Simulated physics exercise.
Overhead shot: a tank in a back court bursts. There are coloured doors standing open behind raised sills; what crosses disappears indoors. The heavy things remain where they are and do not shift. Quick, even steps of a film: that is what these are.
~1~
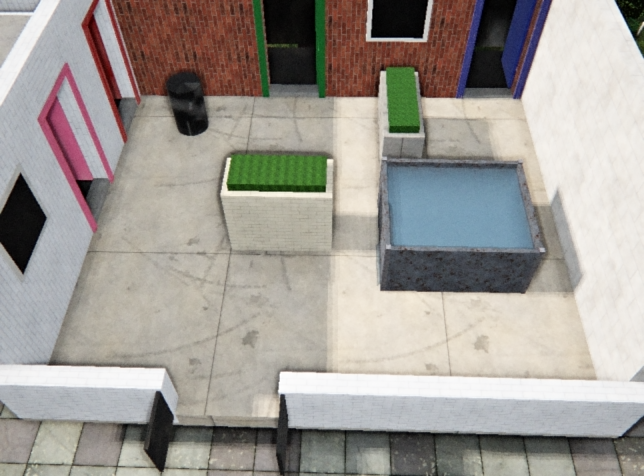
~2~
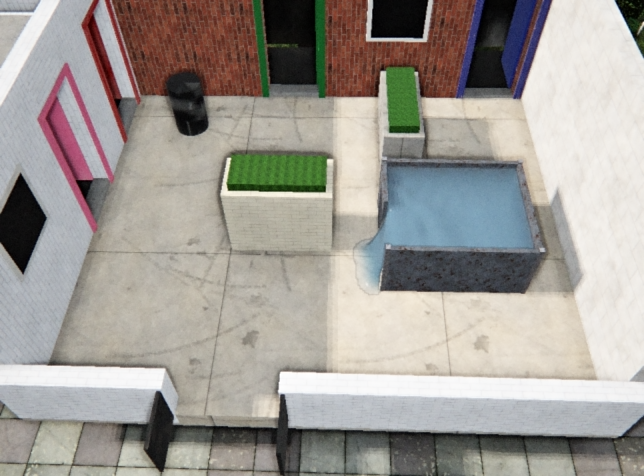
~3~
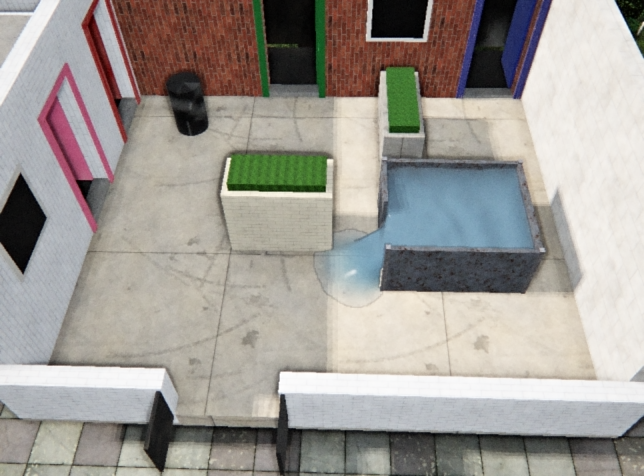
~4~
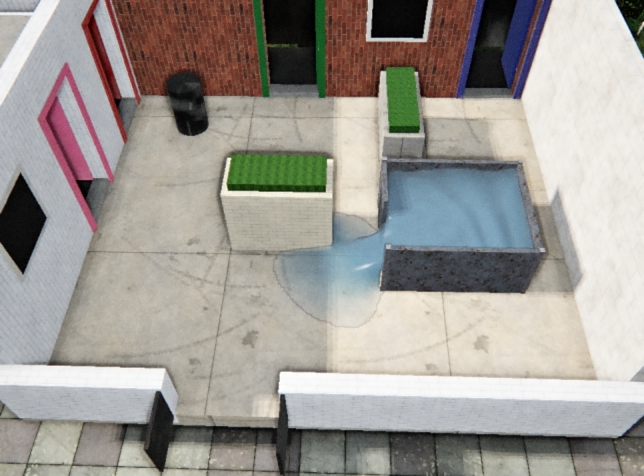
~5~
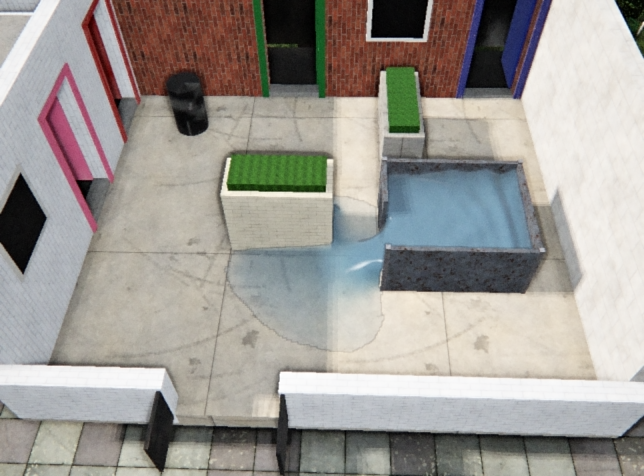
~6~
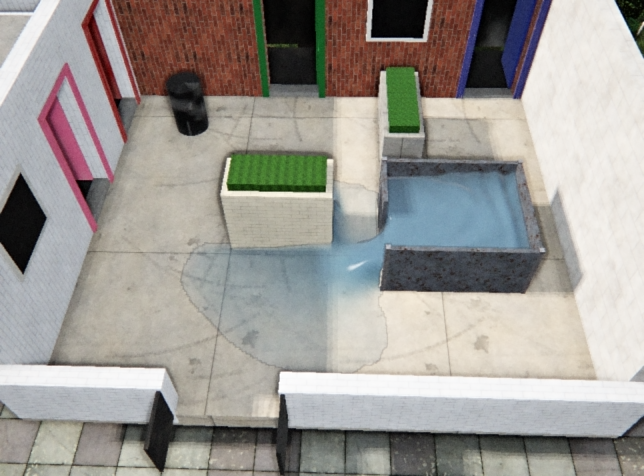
In a walled courtyard, water pours from a tank's left side and spreads across the paving.
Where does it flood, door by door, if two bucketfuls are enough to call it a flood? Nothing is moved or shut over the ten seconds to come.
At the green door it does not flood; at the pink door it does not flood; at the blue door it does not flood; at the red door it does not flood.
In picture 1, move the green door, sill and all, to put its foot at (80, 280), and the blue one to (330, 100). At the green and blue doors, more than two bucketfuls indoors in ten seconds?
Check: Green one comes out above / blue one comes out above.
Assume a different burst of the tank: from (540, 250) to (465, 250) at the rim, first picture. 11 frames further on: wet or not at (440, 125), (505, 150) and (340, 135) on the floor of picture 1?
Taken in turn they're unwetted, unwetted and unwetted.
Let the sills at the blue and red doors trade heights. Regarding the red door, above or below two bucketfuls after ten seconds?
The red door surpasses the threshold, as I see it.
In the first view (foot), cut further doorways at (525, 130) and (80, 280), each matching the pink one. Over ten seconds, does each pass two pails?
As listed, these two doors: Remains within bounds, breaks the limit.
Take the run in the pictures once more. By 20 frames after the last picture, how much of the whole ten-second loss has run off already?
Near 30 %.
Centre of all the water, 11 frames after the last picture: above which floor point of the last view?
(330, 263).
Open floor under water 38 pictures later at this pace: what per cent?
I'd say 65 per cent.
A moment on, water covers 35 % of the floor; the green door not reached, the pink door not reached, the blue door not reached, the red door not reached.
Next, water covers 40 % of the floor; the green door wet at the sill, nothing in, the pink door wet at the sill, nothing in, the blue door not reached, the red door not reached.
Then, water covers 55 % of the floor; the green door wet at the sill, nothing in, the pink door wet at the sill, nothing in, the blue door not reached, the red door wet at the sill, nothing in.
Later, water covers 65 % of the floor; the green door wet at the sill, nothing in, the pink door under two buckets in, the blue door wet at the sill, nothing in, the red door under two buckets in.
In the end, water covers 85 % of the floor; the green door under two buckets in, the pink door under two buckets in, the blue door wet at the sill, nothing in, the red door under two buckets in.
